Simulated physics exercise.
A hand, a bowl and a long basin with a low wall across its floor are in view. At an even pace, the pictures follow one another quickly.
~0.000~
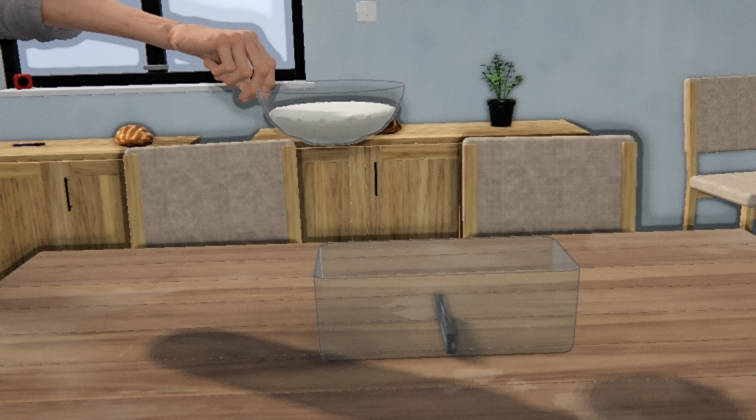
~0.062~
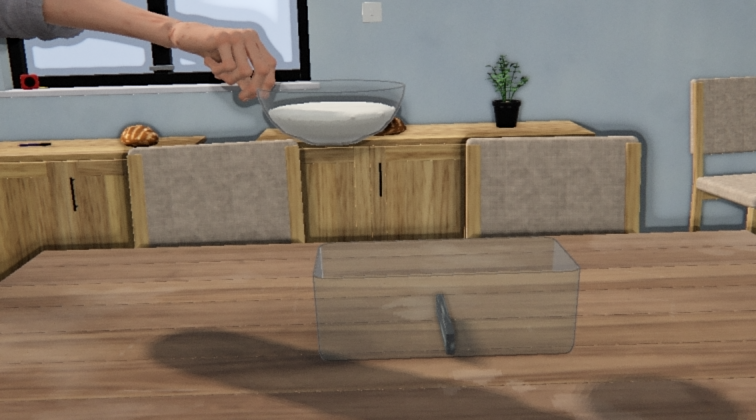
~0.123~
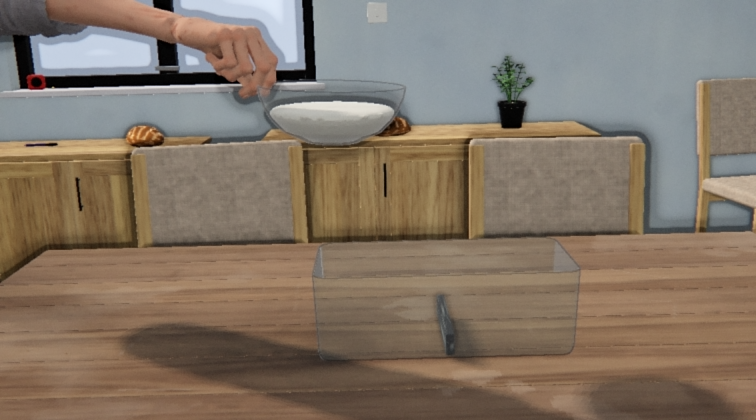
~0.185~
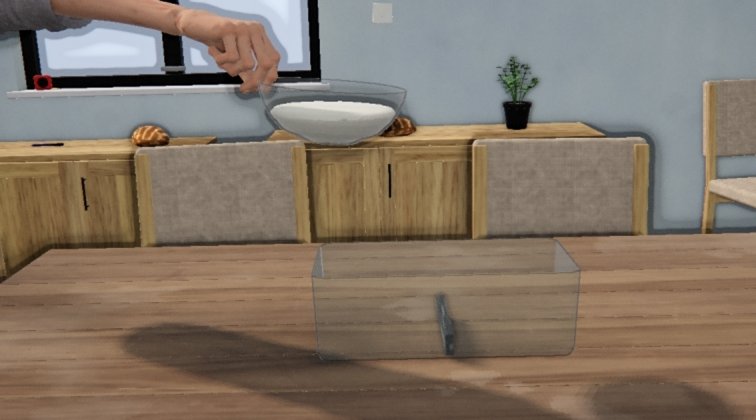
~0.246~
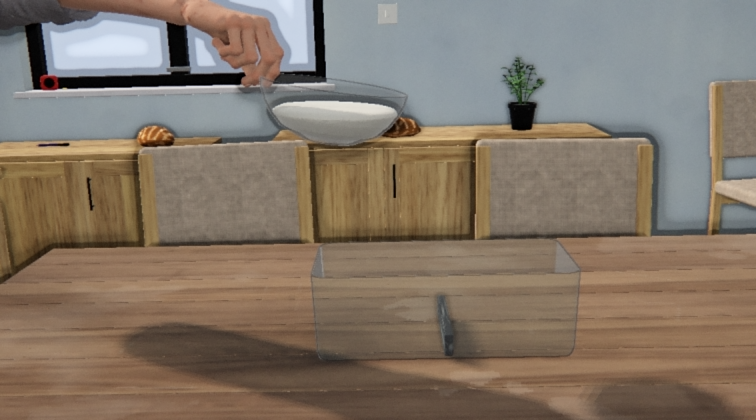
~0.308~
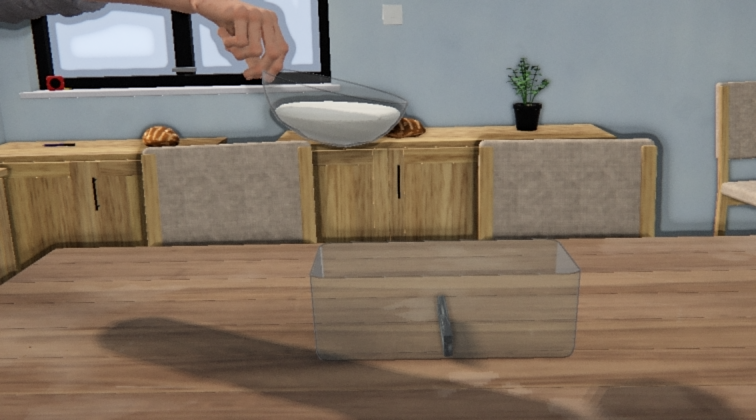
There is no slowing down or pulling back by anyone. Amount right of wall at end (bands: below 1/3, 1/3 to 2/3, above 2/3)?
The share right of the wall falls in the middle range, one third to two thirds.
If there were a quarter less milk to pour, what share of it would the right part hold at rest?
It would be somewhere near 45 %.
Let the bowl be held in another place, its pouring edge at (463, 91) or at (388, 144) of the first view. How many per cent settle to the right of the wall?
85 % and 15 %.
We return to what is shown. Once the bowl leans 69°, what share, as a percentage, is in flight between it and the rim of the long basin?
Estimate: 45 per cent, roughly.
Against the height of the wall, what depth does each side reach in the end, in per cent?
Left side roughly 30, right side roughly 50.
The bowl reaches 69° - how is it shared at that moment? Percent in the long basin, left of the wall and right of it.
On the left 5 per cent, on the right 15 per cent.
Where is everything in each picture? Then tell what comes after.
It leans 0°; its right rim is at (404, 86); the milk meets the walls at (269, 111) and (395, 107); the long basin's rim runs from (317, 261) to (566, 253); the wall's top is at (445, 313), in the first frame.
It leans 1°; its right rim is at (404, 86); the milk meets the walls at (269, 111) and (395, 107), in the second frame.
It leans 2°; its right rim is at (405, 88); the milk meets the walls at (270, 109) and (395, 108), in the third frame.
It leans 5°; its right rim is at (406, 92); the milk meets the walls at (271, 108) and (397, 110), in the fourth frame.
It leans 9°; its right rim is at (407, 97); the milk meets the walls at (273, 107) and (398, 111), in the fifth frame.
It leans 14°; its right rim is at (408, 104); the milk meets the walls at (276, 107) and (402, 111), in the sixth frame.
A moment on, the bowl is tipped part way and 35 per cent is still to pour, 3 is left of the wall and 17 right of it.
Next, the bowl is tipped right over and 0 per cent is still to pour, 40 is left of the wall and 55 right of it.
Then the bowl is tipped right over and 0 per cent is still to pour, 42 is left of the wall and 56 right of it.
Later the bowl is tipped right over and 0 per cent is still to pour, 42 is left of the wall and 56 right of it.
Finally, 42 per cent lies left of the wall, 56 right of it and 2 outside.
